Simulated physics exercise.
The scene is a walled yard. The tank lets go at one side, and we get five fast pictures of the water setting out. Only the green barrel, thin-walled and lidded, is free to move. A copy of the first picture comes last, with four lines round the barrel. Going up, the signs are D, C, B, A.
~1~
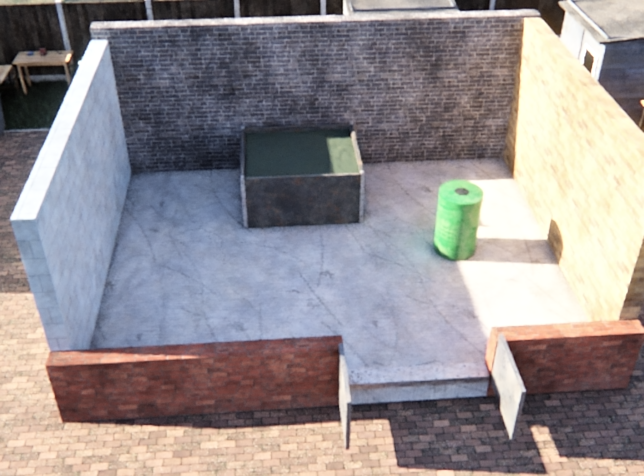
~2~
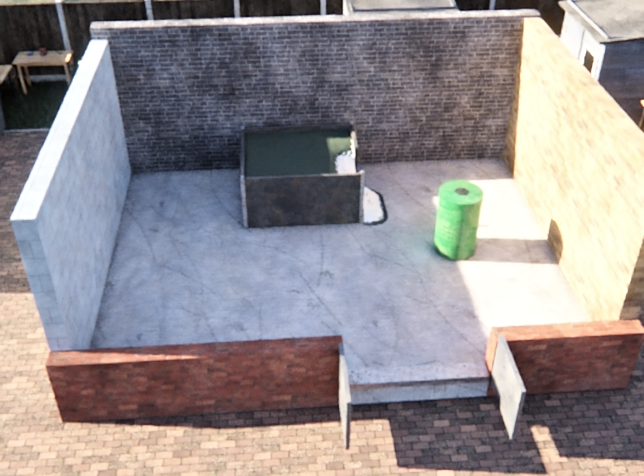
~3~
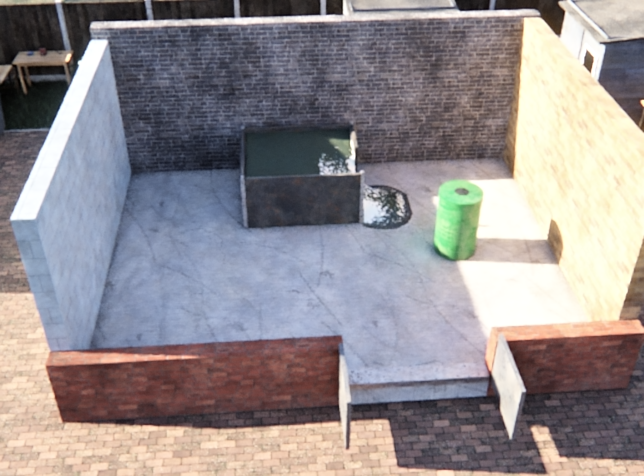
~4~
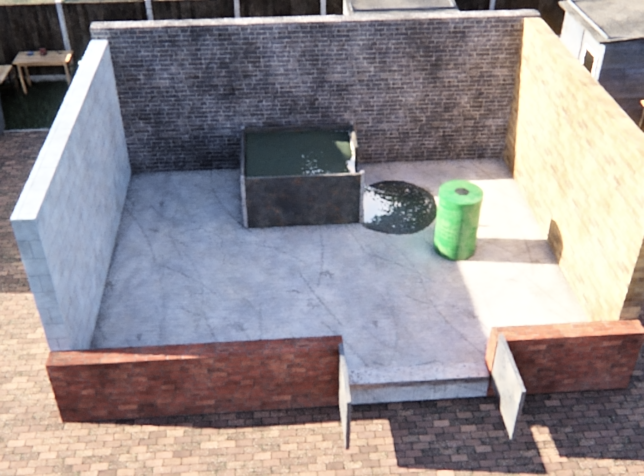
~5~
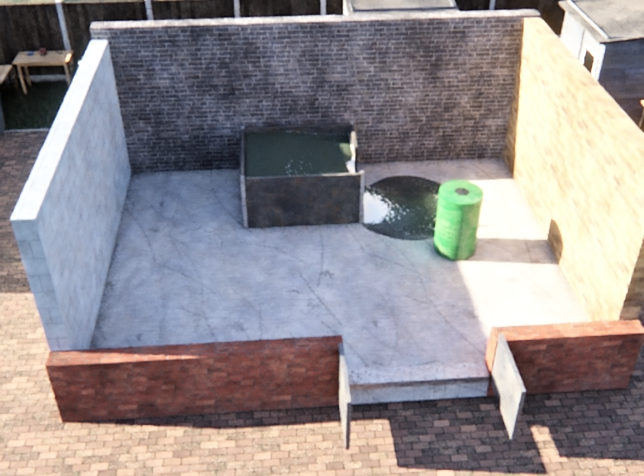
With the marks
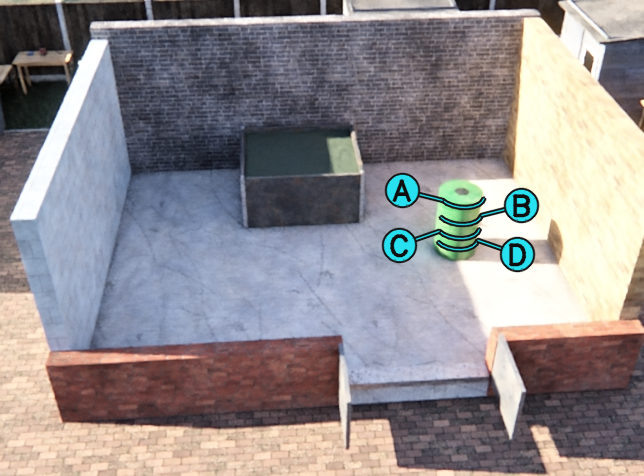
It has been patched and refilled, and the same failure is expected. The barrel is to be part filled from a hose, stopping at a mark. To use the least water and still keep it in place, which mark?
Choose C.
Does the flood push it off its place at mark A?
No.
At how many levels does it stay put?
Three of them.
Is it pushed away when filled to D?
Yes, it does.
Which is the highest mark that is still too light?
That would be D.
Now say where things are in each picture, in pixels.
The first picture shows lid of the green barrel at (462, 192); tank full, its middle at (300, 154); open gate at (417, 334).
In the second picture, 1 % of the ground wet, in view closest to the barrel at (382, 215).
In the third picture, 3 % of the ground wet, in view closest to the barrel at (404, 219).
In the fourth picture, 5 % of the ground wet, in view closest to the barrel at (422, 222).
The fifth picture shows lid of the green barrel at (462, 192); 8 % of the ground wet, in view closest to the barrel at (430, 232).
On the marked copy, A at (466, 207); B at (464, 224); C at (462, 238); D at (461, 249); from the bottom up D, C, B, A.
For mark A, it does not move.
For mark B, it does not move.
For mark C, it does not move.
For mark D, it is pushed about half its own width away.
